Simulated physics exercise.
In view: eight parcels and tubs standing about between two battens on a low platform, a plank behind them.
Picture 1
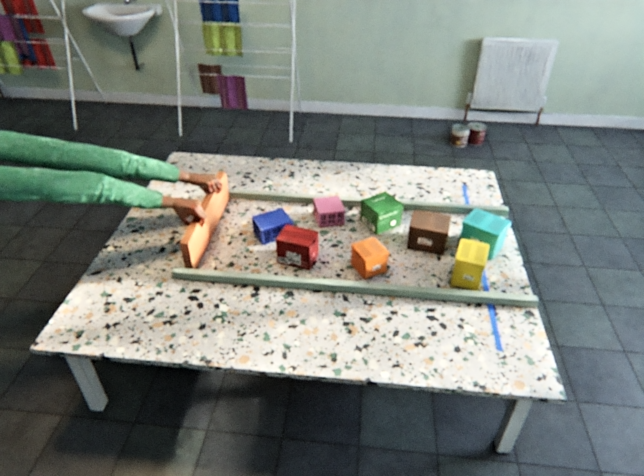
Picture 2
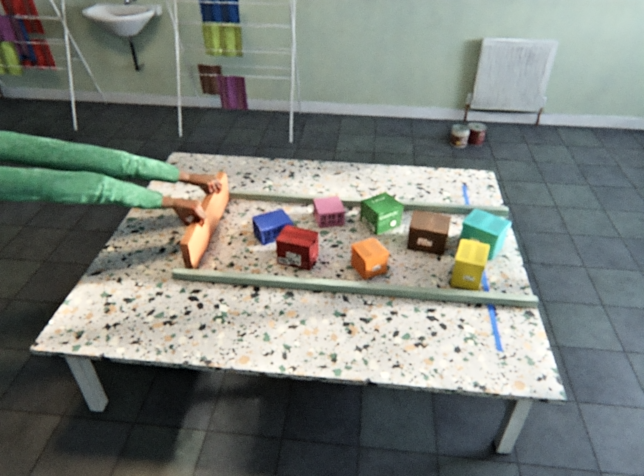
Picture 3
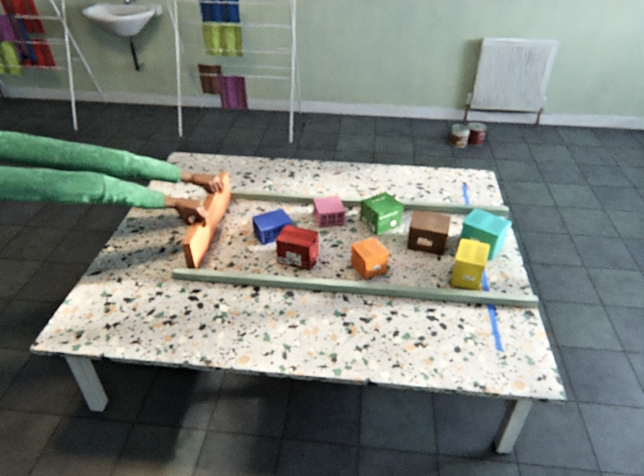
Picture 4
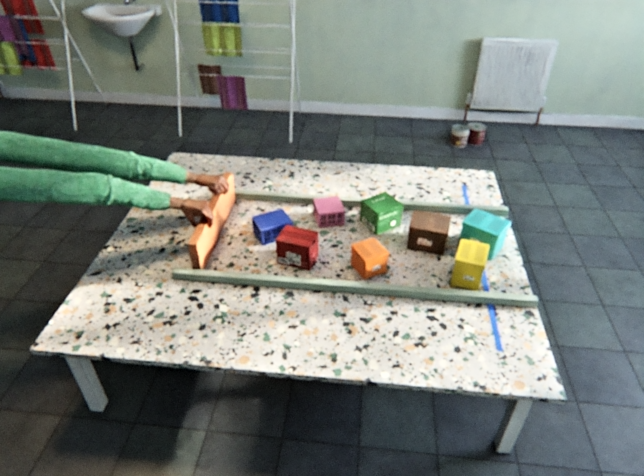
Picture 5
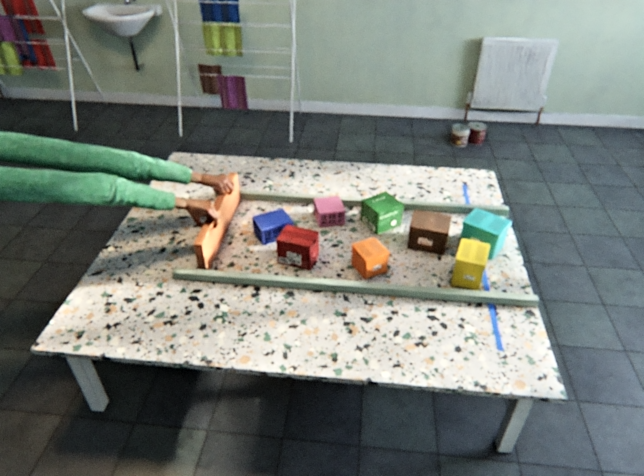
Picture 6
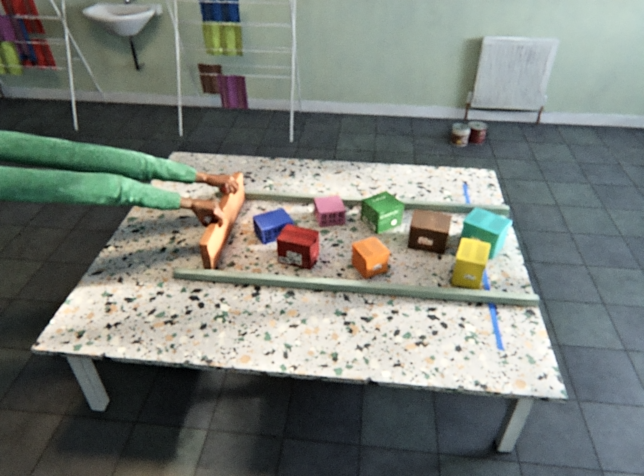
On a low speckled platform in a tiled room, two green-sleeved arms slowly slide an orange plank a short way right between two battens, toward eight colourful boxes that stay still, with blue tape beyond them.
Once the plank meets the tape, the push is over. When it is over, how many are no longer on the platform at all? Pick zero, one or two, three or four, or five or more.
The answer is five or more.
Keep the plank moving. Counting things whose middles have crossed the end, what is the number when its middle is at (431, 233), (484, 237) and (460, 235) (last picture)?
Respectively, 1, 5 and 2.
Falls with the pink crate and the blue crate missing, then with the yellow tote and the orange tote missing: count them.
Counts - first: 3, second: 3.
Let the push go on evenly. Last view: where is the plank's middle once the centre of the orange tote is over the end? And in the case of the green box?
The orange tote puts it at (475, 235), the green box at (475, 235).
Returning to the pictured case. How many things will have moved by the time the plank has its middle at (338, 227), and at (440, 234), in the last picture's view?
The first count is 5, and then it's 8.
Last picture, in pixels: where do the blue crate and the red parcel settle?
The blue crate stops around (499, 246); the red parcel around (504, 259).
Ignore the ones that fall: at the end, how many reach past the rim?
The figure is 0.
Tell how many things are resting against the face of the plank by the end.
The figure is 3.
Soon after, none off yet; turquoise tote at rest near (484, 234); yellow tote at rest near (470, 265); brown tote at rest near (429, 232).
After that, none off yet; turquoise tote displaced a little near (491, 234); yellow tote moving near (474, 265); brown tote displaced a little near (447, 235).
In the end, the number that fall off is five or more; gone, orange tote, green box, brown tote, yellow tote and turquoise tote.
